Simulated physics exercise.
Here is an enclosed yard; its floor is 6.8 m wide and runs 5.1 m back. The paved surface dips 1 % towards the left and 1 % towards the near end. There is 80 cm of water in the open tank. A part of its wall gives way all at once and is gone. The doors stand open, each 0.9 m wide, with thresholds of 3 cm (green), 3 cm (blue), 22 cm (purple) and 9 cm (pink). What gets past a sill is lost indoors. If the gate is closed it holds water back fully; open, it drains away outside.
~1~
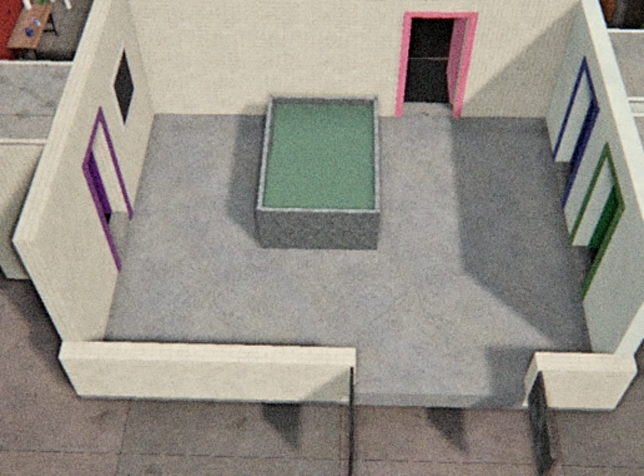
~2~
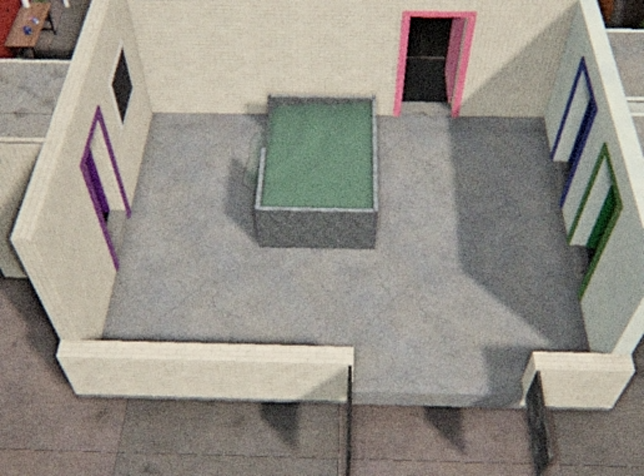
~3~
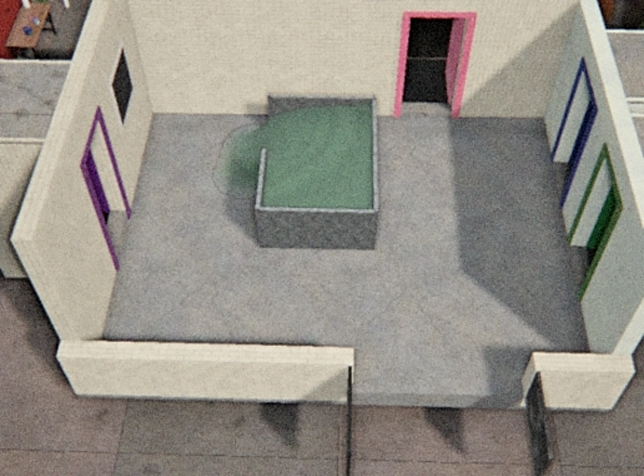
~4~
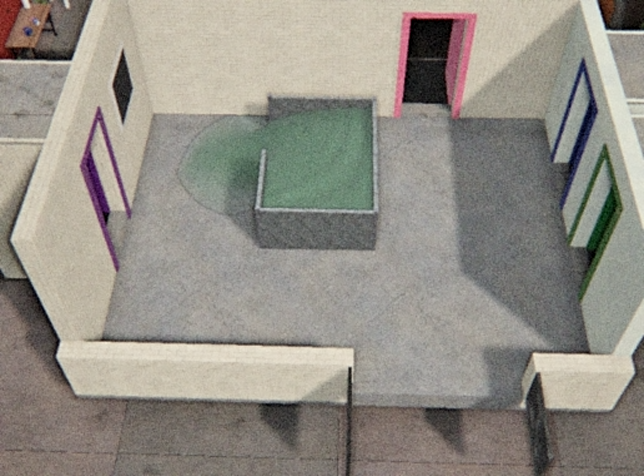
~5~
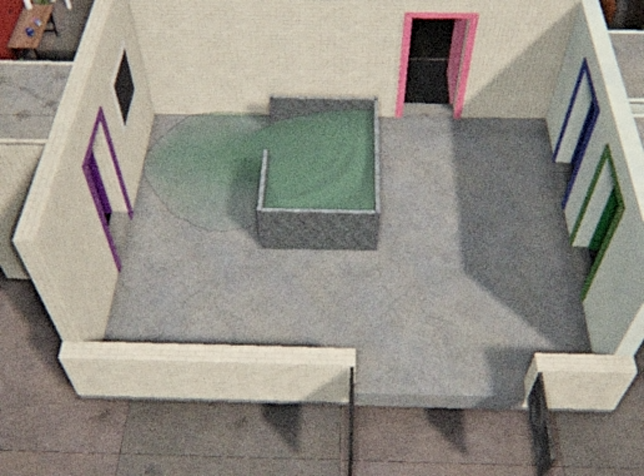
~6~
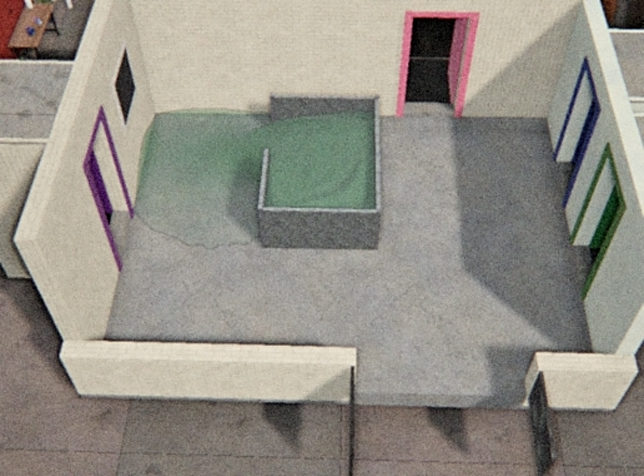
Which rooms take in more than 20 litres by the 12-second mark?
Door by door: At the green door it exceeds the limit; at the blue door it passes the limit; at the purple door it stays under the limit; at the pink door it stays under the limit.
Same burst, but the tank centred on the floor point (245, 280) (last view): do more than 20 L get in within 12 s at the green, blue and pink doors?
Against that limit: Green above, blue above, pink not over.
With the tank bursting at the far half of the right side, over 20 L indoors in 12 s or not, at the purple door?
Then: Purple below.
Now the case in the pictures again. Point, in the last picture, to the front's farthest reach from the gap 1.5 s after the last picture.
Around (98, 370).
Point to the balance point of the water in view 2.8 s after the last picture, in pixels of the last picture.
Around (242, 210).
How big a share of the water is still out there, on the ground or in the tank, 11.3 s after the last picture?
Roughly 80 in a hundred.
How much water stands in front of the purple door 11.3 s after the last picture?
Some 8.5 cm.
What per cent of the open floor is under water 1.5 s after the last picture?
Some 30 per cent of it.
Then, 0.7 s after the last picture water covers 20 % of the floor and is deepest (65 cm) near (154, 122); green door not reached, blue door not reached, purple door 18 cm at the sill, 0 L in, pink door not reached.
Then, 1.5 s after the last picture water covers 30 % of the floor and is deepest (46 cm) near (153, 129); green door not reached, blue door not reached, purple door 20 cm at the sill, 0 L in, pink door not reached.
Then, 2.8 s after the last picture water covers 45 % of the floor and is deepest (39 cm) near (98, 370); green door not reached, blue door not reached, purple door 19 cm at the sill, 1 L in, pink door not reached.
Then, 6.3 s after the last picture water covers 90 % of the floor and is deepest (24 cm) near (100, 359); green door 11 cm at the sill, 34 L in, blue door 8 cm at the sill, 7 L in, purple door 11 cm at the sill, 1 L in, pink door 4 cm at the sill, 0 L in.
Then, 11.3 s after the last picture water covers 100 % of the floor and is deepest (14 cm) near (98, 370); green door 8 cm at the sill, 172 L in, blue door 7 cm at the sill, 71 L in, purple door 8 cm at the sill, 1 L in, pink door 6 cm at the sill, 0 L in.
